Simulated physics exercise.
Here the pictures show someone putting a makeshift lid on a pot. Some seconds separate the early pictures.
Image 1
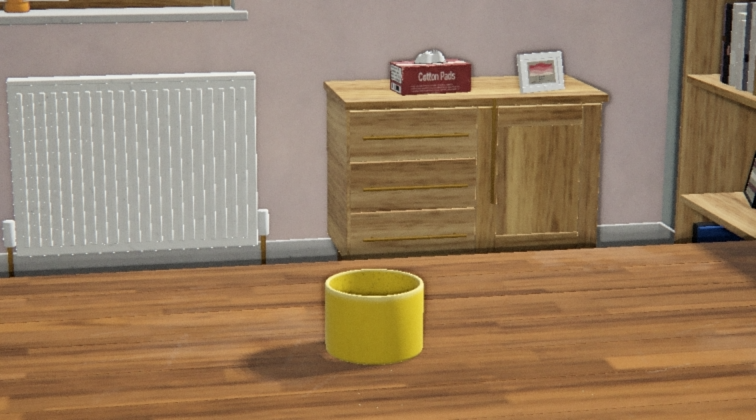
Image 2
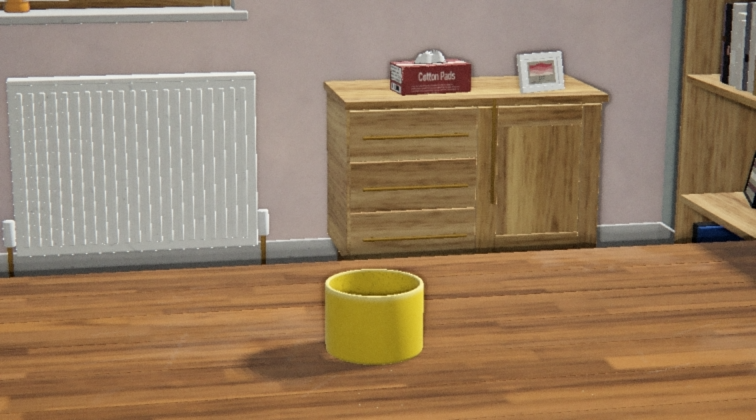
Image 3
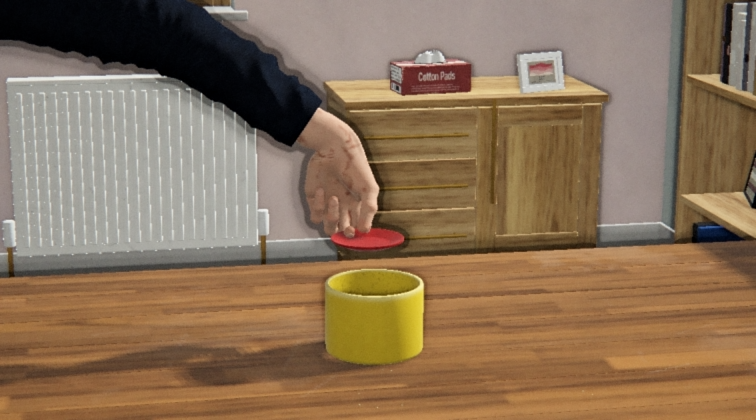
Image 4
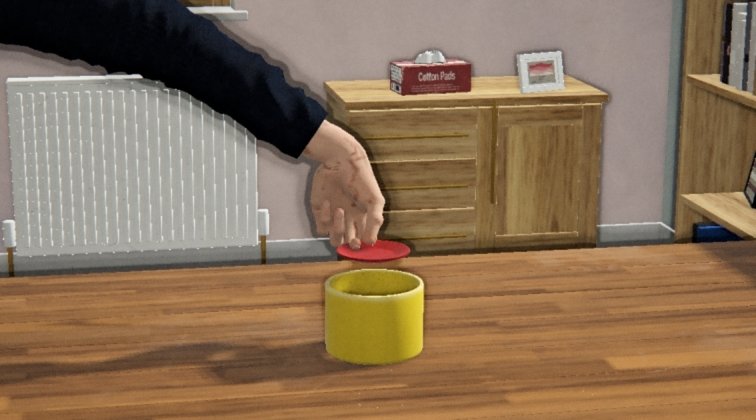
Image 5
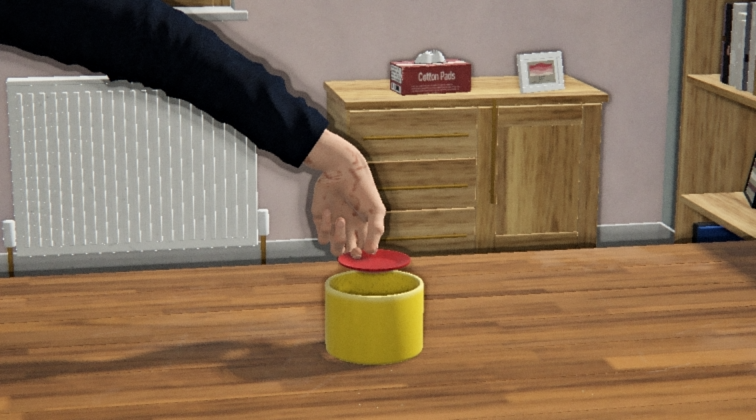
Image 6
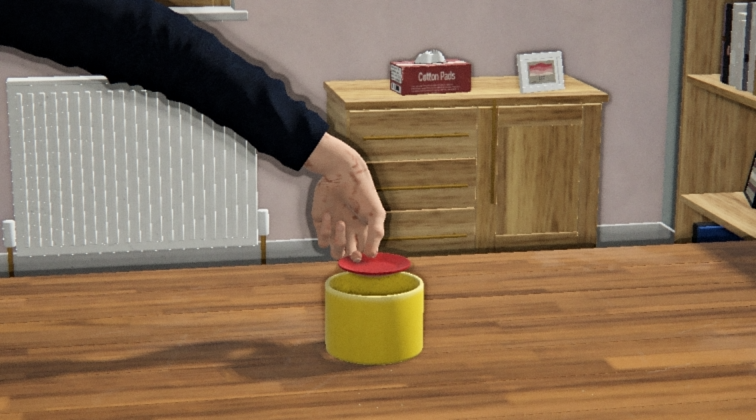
A hand in a dark sleeve lowering a small red plate onto a yellow mug on a wooden table, still holding it.
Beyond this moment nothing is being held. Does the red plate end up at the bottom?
Yes. Most likely it won't be held up at all.
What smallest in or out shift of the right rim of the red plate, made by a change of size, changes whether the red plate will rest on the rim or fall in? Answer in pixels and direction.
Right, by roughly 8 pixels.
Then, 0.14 s on from there, red plate displaced a little near (374, 304).
In the end, the red plate drops inside, near (374, 342).
